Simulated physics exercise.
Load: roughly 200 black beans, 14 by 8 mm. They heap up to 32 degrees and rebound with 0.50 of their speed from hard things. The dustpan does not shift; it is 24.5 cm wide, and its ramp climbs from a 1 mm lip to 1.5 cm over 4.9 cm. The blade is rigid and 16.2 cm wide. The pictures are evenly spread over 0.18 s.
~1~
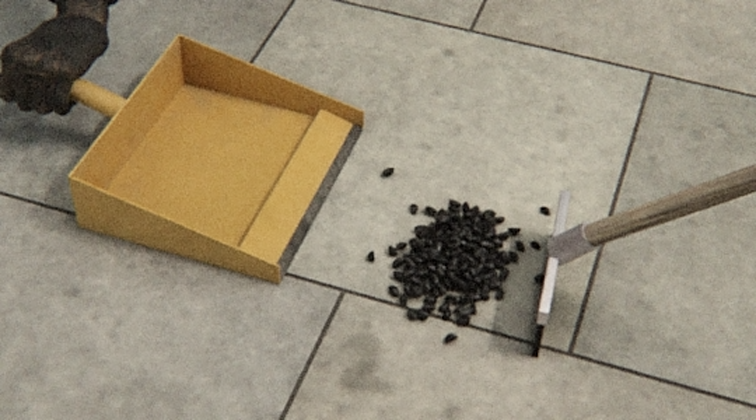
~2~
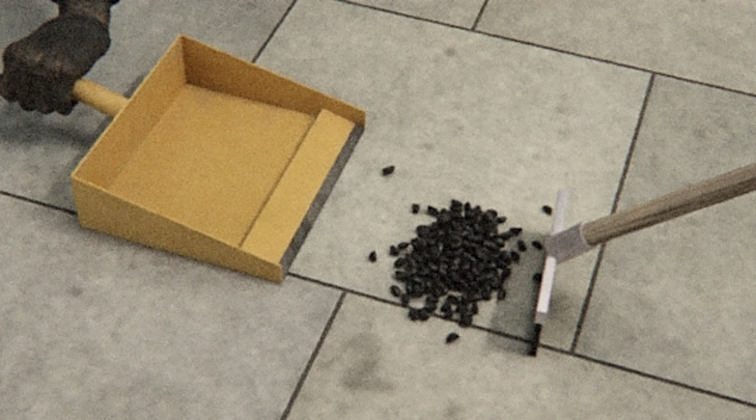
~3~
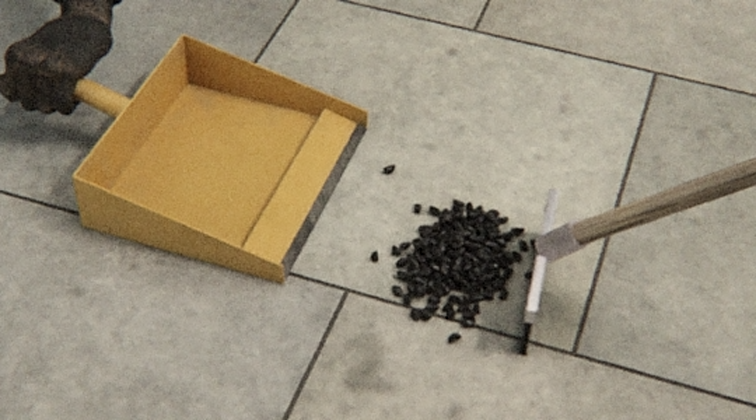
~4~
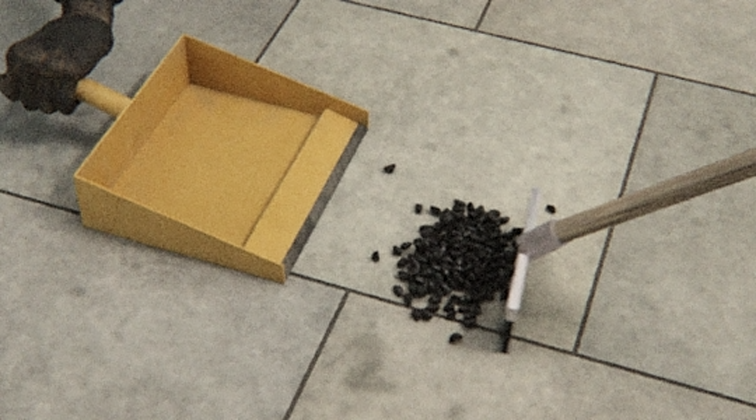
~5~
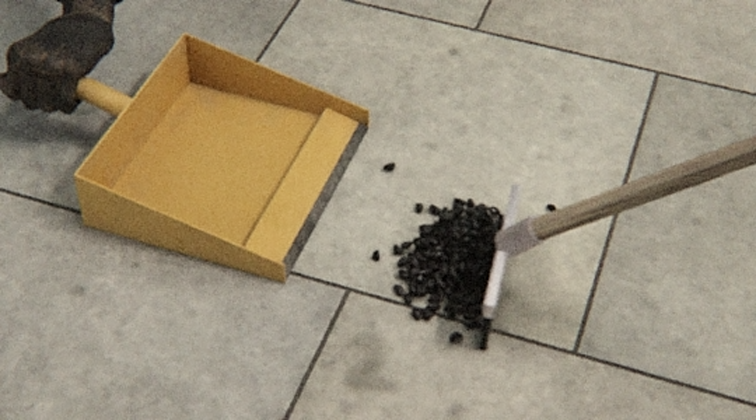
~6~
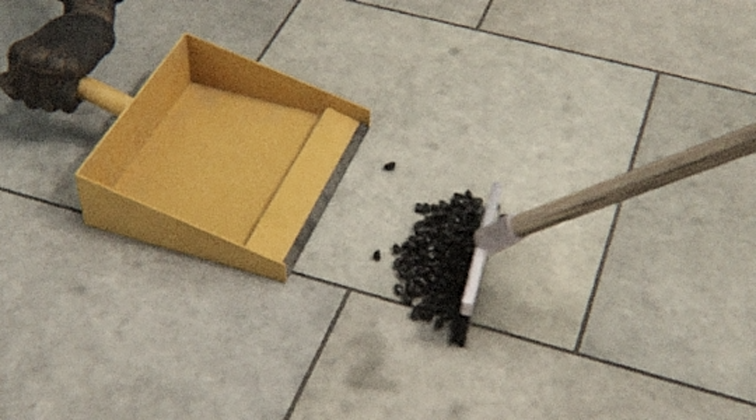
A floor of large grey tiles with dark joints is seen from above at an angle, the view staying almost still. A dark-gloved hand at the upper left holds a yellow dustpan motionless, while a loose pile of small black beans lies right of it beside a pale blade on a wooden handle. The blade slides slowly left, meets the pile and pushes its right side inward, bunching the beans together.
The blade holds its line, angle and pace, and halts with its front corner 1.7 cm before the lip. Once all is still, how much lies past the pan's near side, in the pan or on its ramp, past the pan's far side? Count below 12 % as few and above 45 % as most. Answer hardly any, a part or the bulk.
Near side a part, pan a part, far side hardly any.
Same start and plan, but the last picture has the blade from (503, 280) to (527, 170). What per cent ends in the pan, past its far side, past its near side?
Pan 15, far 0, near 0.
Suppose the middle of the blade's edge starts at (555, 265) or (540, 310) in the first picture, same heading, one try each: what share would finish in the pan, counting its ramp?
About 40 and 25 per cent.
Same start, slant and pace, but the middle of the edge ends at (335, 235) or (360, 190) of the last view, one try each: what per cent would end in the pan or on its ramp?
About 45 and 35 per cent.
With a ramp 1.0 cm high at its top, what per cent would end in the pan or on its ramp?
It would be near 40 per cent.
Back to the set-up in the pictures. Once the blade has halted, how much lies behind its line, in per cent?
About 20 per cent.
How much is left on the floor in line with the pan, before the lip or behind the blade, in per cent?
Some 50 per cent.
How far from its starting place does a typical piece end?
Roughly 16 cm.
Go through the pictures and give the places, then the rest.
In the first frame, blade from (543, 318) to (564, 201), moved 0.0 cm, 0 of the pieces shifted so far; middle of the pieces at (456, 253); pan at (211, 171).
In the second frame, blade from (541, 317) to (562, 201), moved 0.4 cm, 0 of the pieces shifted so far; middle of the pieces at (458, 253).
In the third frame, blade from (530, 316) to (553, 200), moved 1.5 cm, 3 of the pieces shifted so far; middle of the pieces at (460, 253).
In the fourth frame, blade from (511, 314) to (536, 198), moved 3.3 cm, 4 of the pieces shifted so far; middle of the pieces at (461, 253).
In the fifth frame, blade from (489, 311) to (515, 196), moved 5.3 cm, 96 of the pieces shifted so far; middle of the pieces at (457, 251).
In the sixth frame, blade from (467, 308) to (496, 193), moved 7.4 cm, 180 of the pieces shifted so far; middle of the pieces at (448, 249); pan at (217, 169).
Then, 0.14 s after the last picture, middle of the blade 10 cm from the lip; 0 % over the lip, far side 0 %, near side 10 %.
Then, 0.24 s after the last picture, middle of the blade 4 cm from the lip; 10 % over the lip, far side 0 %, near side 15 %.
Then, 0.46 s after the last picture, middle of the blade 3 cm from the lip; 35 % over the lip, far side 0 %, near side 15 %.
In the end, near side 15 %, pan 35 %, far side 0 %, in front of the lip or behind the blade 50 %.
